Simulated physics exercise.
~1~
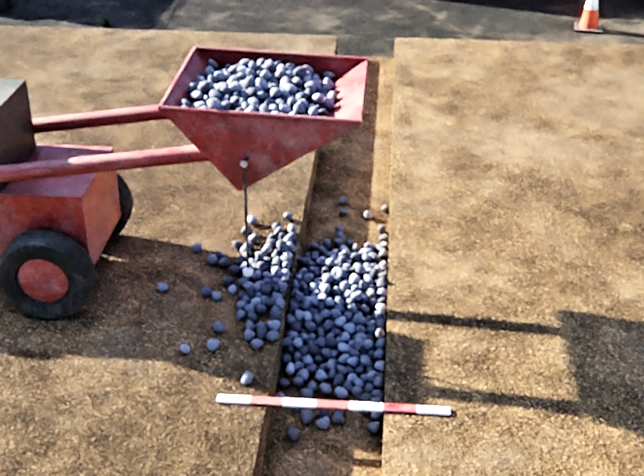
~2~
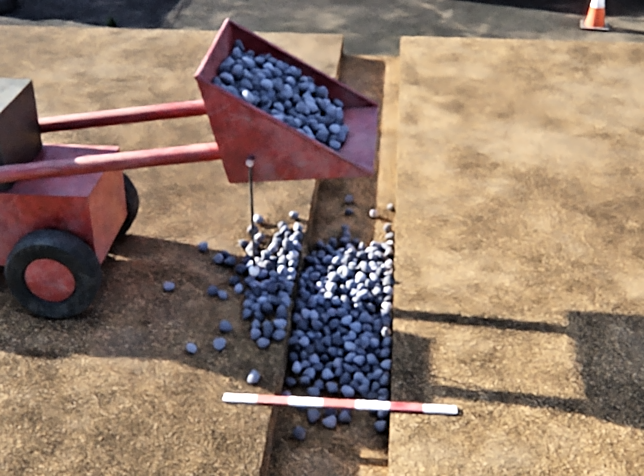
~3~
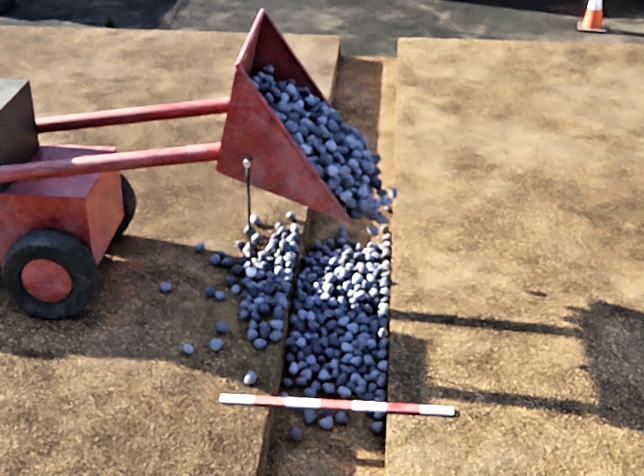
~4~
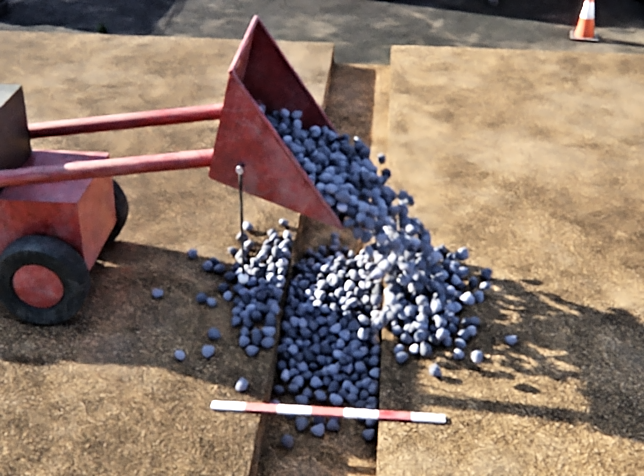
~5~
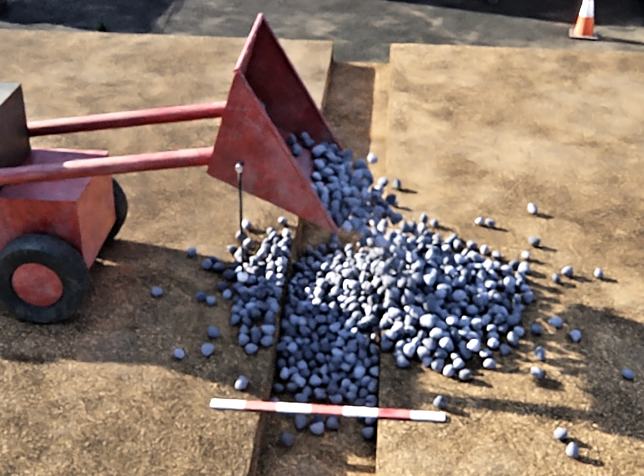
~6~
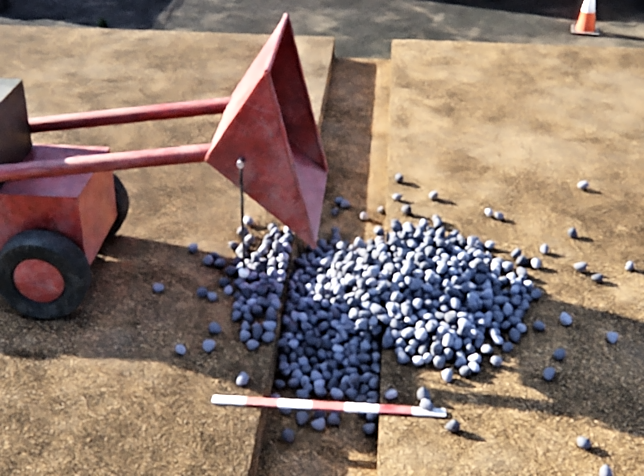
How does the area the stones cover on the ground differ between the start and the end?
At the start, the stones on the ground lie only in the trench and on its left side. By the end, they spread well past the trench onto the ground at the right, with a few scattered as far as the lower right.
